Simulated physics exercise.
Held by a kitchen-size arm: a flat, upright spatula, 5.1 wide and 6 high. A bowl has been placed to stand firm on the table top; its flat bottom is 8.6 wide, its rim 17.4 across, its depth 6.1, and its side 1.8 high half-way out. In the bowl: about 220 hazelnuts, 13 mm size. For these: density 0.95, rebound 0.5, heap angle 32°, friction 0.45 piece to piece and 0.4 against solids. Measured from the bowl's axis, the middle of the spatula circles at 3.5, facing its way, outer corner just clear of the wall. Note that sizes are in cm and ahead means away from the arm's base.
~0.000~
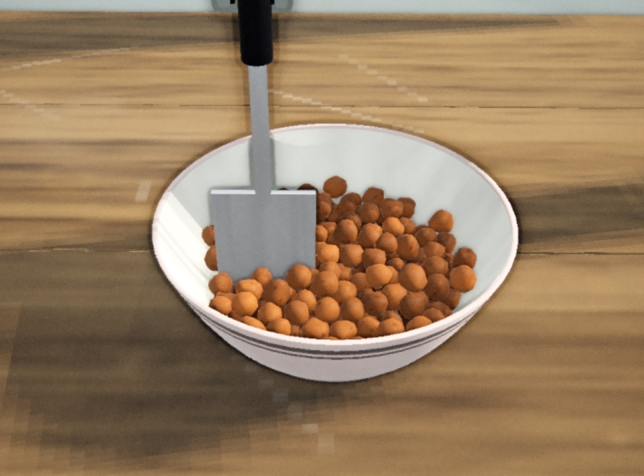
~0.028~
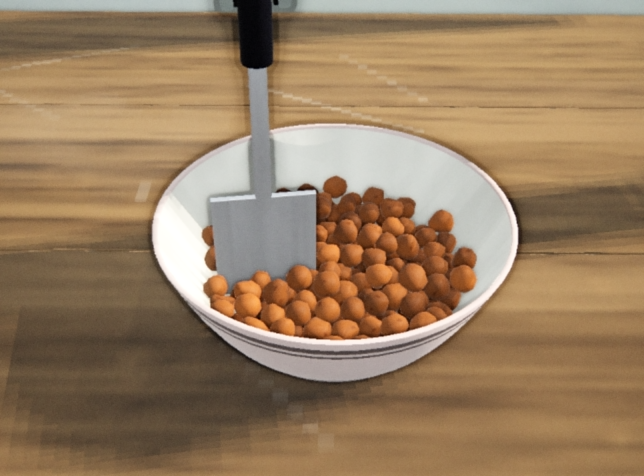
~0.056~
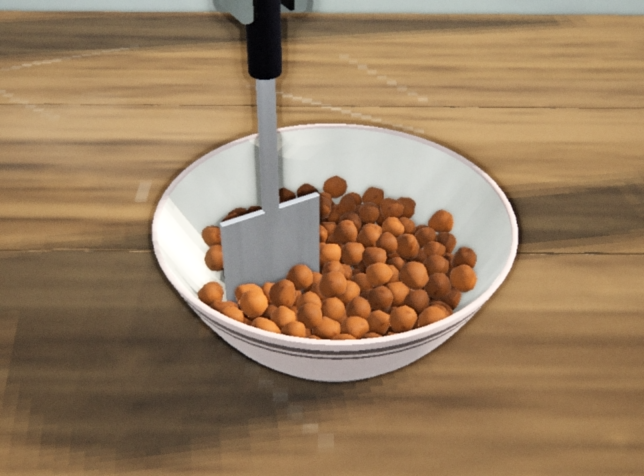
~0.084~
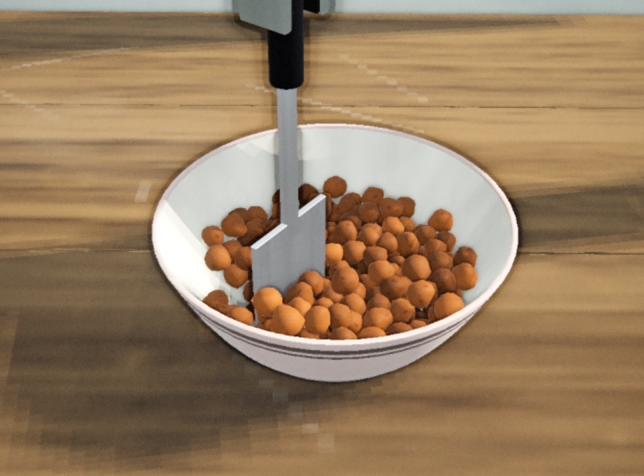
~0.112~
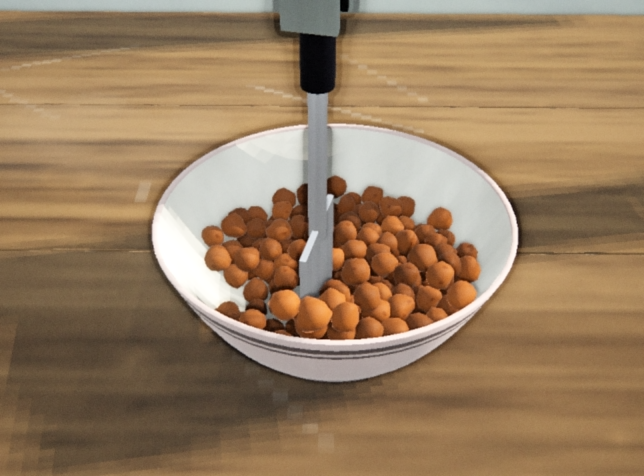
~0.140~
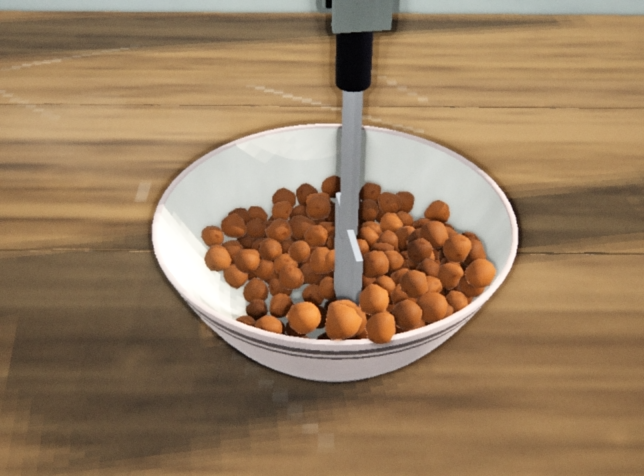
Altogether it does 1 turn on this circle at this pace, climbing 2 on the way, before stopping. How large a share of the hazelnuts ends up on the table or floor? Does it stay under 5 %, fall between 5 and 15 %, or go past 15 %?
It goes past 15 %.
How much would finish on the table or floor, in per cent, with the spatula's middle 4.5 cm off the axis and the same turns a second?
In that case some 10 %.
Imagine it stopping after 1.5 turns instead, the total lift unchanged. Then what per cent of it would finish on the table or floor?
Then some 25 per cent.
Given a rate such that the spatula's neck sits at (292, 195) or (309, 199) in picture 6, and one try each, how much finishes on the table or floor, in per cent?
It comes to roughly 5 per cent and then 10 per cent.
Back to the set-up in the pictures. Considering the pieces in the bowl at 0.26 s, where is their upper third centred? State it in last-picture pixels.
I'd point to somewhere close to (423, 189).
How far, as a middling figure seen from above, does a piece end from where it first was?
6 cm.
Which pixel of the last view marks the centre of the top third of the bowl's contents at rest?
Centre of top third: Approx. (264, 267).
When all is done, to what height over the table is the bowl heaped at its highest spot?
I'd guess close to 6.0 centimetres.
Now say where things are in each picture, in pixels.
The first picture shows spatula neck at (262, 166), 0° round; upper third of the load around (346, 256), from x 210 to 465, top at y 190; 225 in the bowl.
The second picture shows spatula neck at (262, 170), 8° round; upper third of the load around (346, 256), from x 210 to 465, top at y 190.
The third picture shows spatula neck at (270, 182), 30° round; upper third of the load around (343, 276), from x 210 to 465, top at y 190.
The fourth picture shows spatula neck at (289, 193), 53° round; upper third of the load around (352, 289), from x 210 to 465, top at y 190.
The fifth picture shows spatula neck at (317, 199), 76° round; upper third of the load around (370, 295), from x 210 to 470, top at y 185.
The sixth picture shows spatula neck at (350, 197), 99° round; upper third of the load around (402, 281), from x 210 to 480, top at y 185; 222 in the bowl, 3 in flight or on the tool.
By 0.26 s, 197° round, highest piece 9 above the table; 204 in the bowl, 5 on the table or floor, 16 in flight or on the tool.
By 0.38 s, 295° round, highest piece 9 above the table; 182 in the bowl, 27 on the table or floor, 16 in flight or on the tool.
By 0.63 s, 0° round, highest piece 7 above the table; 172 in the bowl, 53 on the table or floor.
By 1.33 s, 0° round, highest piece 5 above the table; 172 in the bowl, 53 on the table or floor.
Final count, 172 in the bowl, 53 on the table or floor. That is 24 % on the table or floor.
